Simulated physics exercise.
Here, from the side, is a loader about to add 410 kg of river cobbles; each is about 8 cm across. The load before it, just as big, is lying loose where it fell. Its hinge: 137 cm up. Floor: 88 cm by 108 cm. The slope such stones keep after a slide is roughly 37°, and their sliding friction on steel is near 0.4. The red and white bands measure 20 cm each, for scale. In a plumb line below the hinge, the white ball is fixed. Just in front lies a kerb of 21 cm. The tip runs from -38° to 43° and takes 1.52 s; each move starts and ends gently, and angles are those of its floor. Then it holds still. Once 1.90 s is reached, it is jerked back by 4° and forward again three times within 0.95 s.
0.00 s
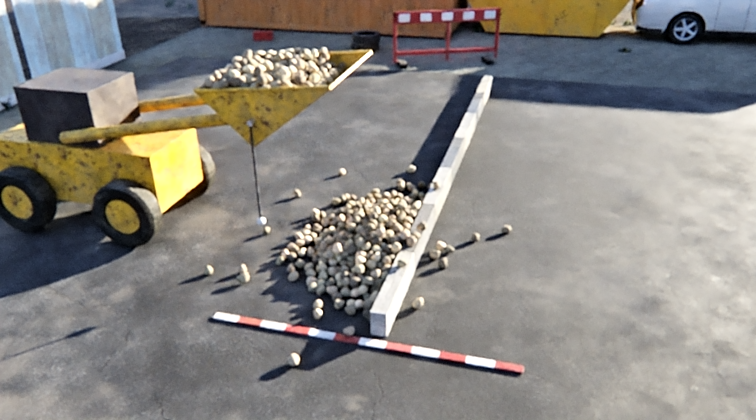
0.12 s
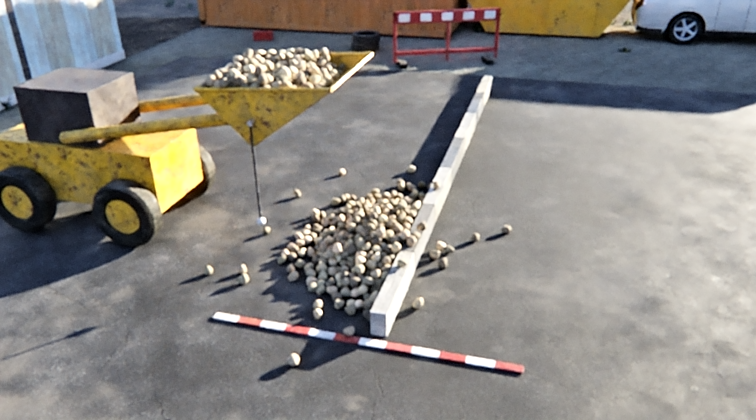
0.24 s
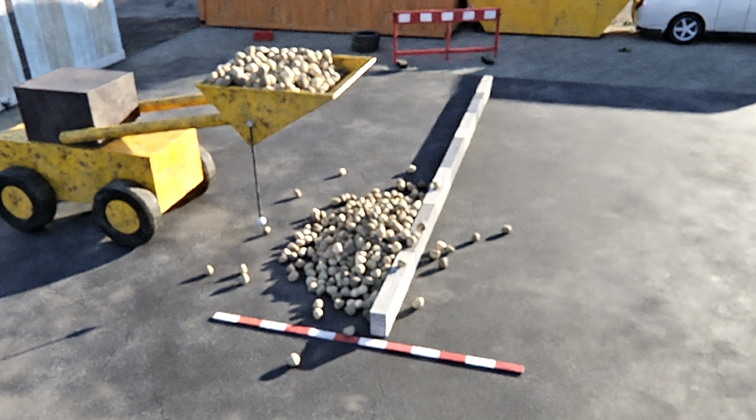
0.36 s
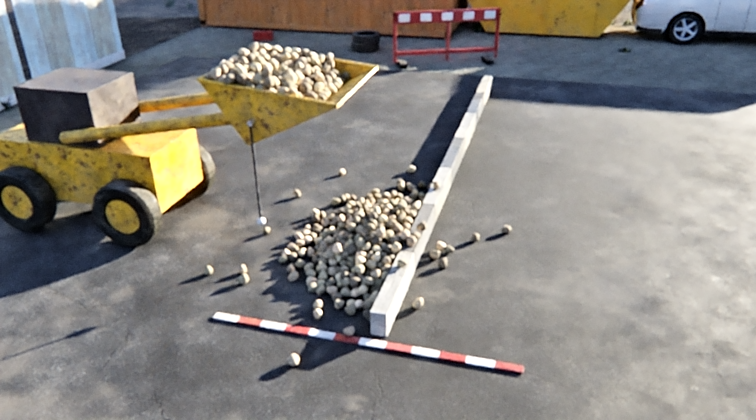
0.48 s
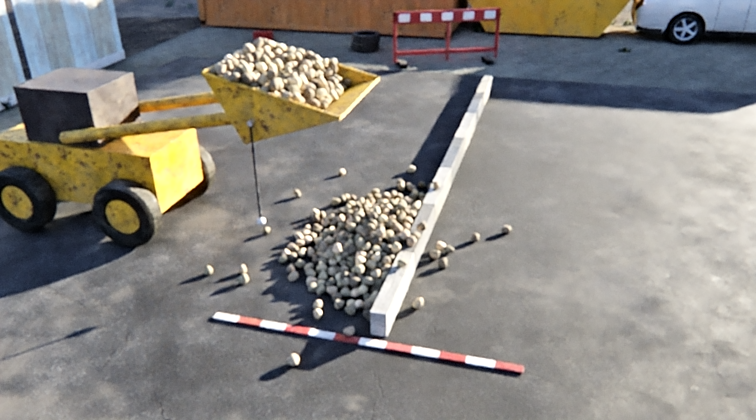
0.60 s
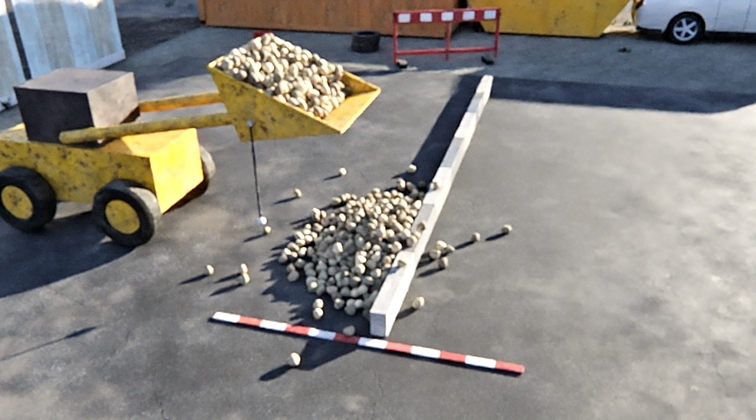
A yellow loader's raised bucket of stones slowly tilts downward above a loose stone pile.
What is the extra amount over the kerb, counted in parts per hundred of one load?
Close to 12 parts in a hundred.
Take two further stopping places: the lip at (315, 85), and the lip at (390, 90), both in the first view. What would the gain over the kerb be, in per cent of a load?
The first would add around 5 per cent, the second around 80 per cent.
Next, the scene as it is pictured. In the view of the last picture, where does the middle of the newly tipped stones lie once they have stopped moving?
Near (372, 229).
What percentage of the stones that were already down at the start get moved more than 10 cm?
I'd say roughly 10 per cent of them.
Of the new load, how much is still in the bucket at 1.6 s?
Some 25 percent, roughly.
After 1.1 s the floor is at 30°; in per cent of one load, 96 in the bucket, 104 on this side of the kerb, 1 over the kerb; the foremost stones are at (450, 250).
After 1.6 s the floor is at 43°; in per cent of one load, 23 in the bucket, 177 on this side of the kerb, 2 over the kerb; the foremost stones are at (450, 250).
After 3.3 s the floor is at 43°; in per cent of one load, 0 in the bucket, 189 on this side of the kerb, 13 over the kerb; the foremost stones are at (522, 262).
After 5.9 s the floor is at 43°; in per cent of one load, 0 in the bucket, 189 on this side of the kerb, 13 over the kerb; the foremost stones are at (522, 262). Net gain over the kerb, 12.
